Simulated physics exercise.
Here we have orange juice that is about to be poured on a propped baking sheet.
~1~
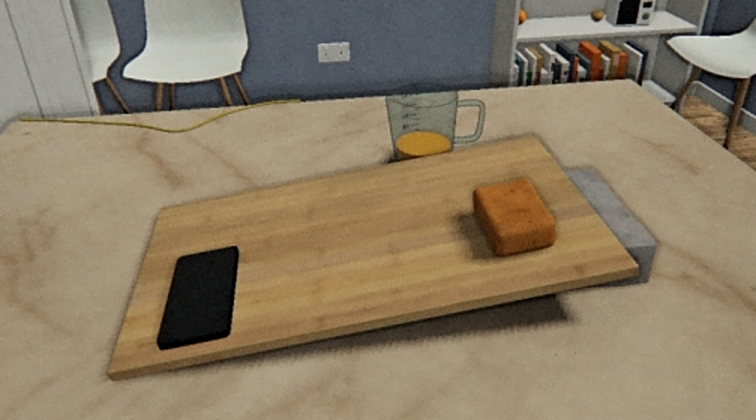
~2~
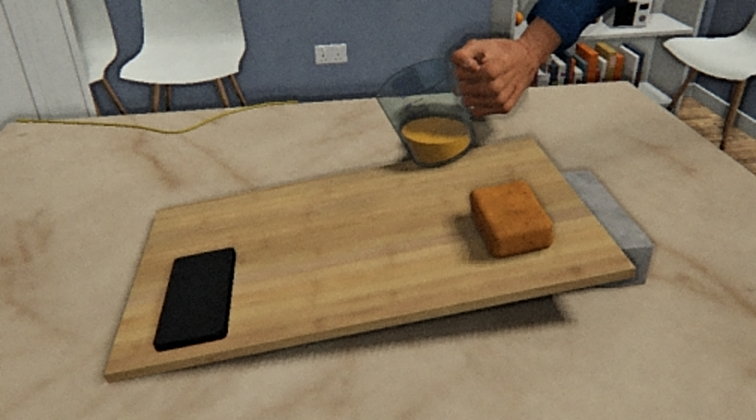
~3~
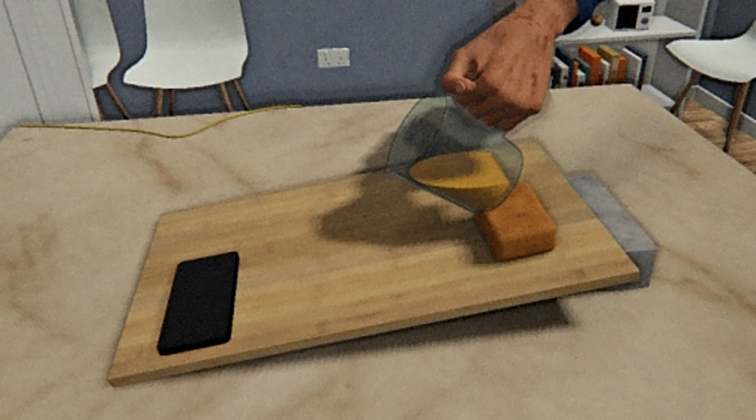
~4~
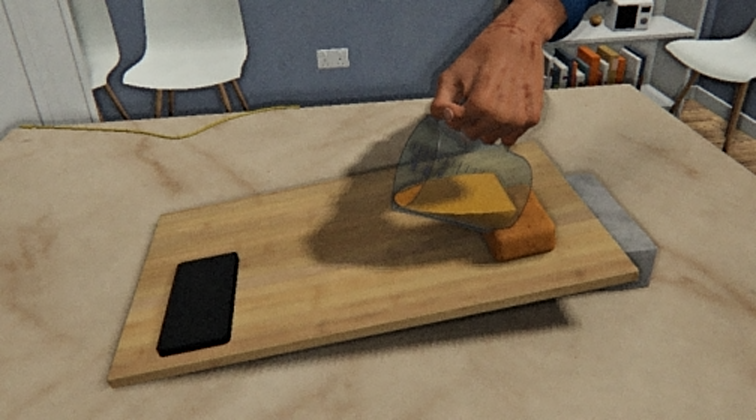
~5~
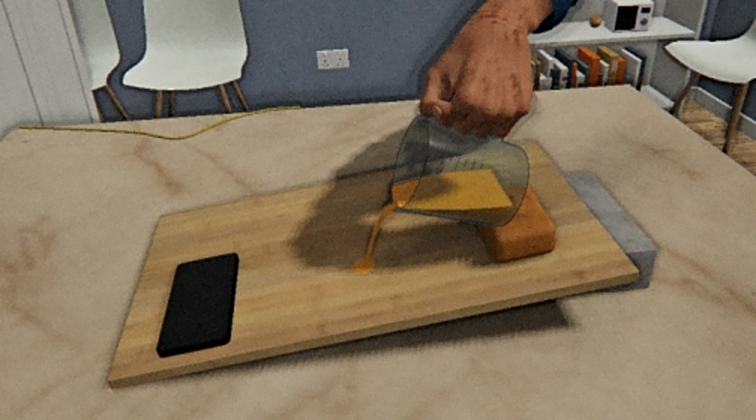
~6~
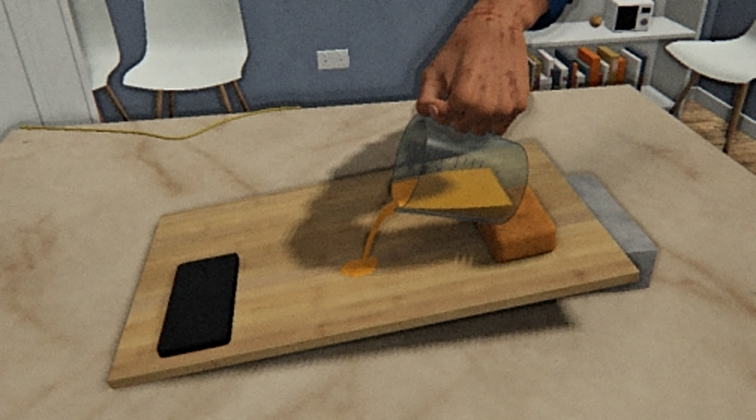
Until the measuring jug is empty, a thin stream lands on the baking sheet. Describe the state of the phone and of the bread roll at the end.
At the end: Phone wet, bread roll dry.
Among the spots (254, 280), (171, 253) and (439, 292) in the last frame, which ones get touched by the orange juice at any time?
Checking each in turn gives in the spill, in the spill and out of the spill.
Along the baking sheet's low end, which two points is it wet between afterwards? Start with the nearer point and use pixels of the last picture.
Near end (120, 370), far end (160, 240).
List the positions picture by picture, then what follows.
The baking sheet slopes down to the left; measuring jug (424, 127) about a quarter full; phone (202, 294); bread roll (512, 215), in the first picture.
Measuring jug about a quarter full, surface at (437, 131); phone (199, 295), in the second picture.
Measuring jug (454, 154) tipped 50° with all of its load; bread roll (512, 220), in the third picture.
The baking sheet slopes down to the left; measuring jug (459, 178) tipped 65° with all of its load; phone (202, 300), in the fourth picture.
The first of it lands; measuring jug (456, 173) tipped 70° with all of its load; bread roll (512, 221), in the fifth picture.
The first of it lands; measuring jug (456, 172) tipped 70° with nearly all of its load; phone (202, 301); bread roll (512, 221), in the sixth picture.
A moment on, it runs down to the left; the phone is reached; the bread roll is untouched.
Further on, it runs down to the left and off the end; the phone is reached; the bread roll is untouched.
When it is over, it runs down to the left and off the end; the phone is reached; the bread roll is untouched.
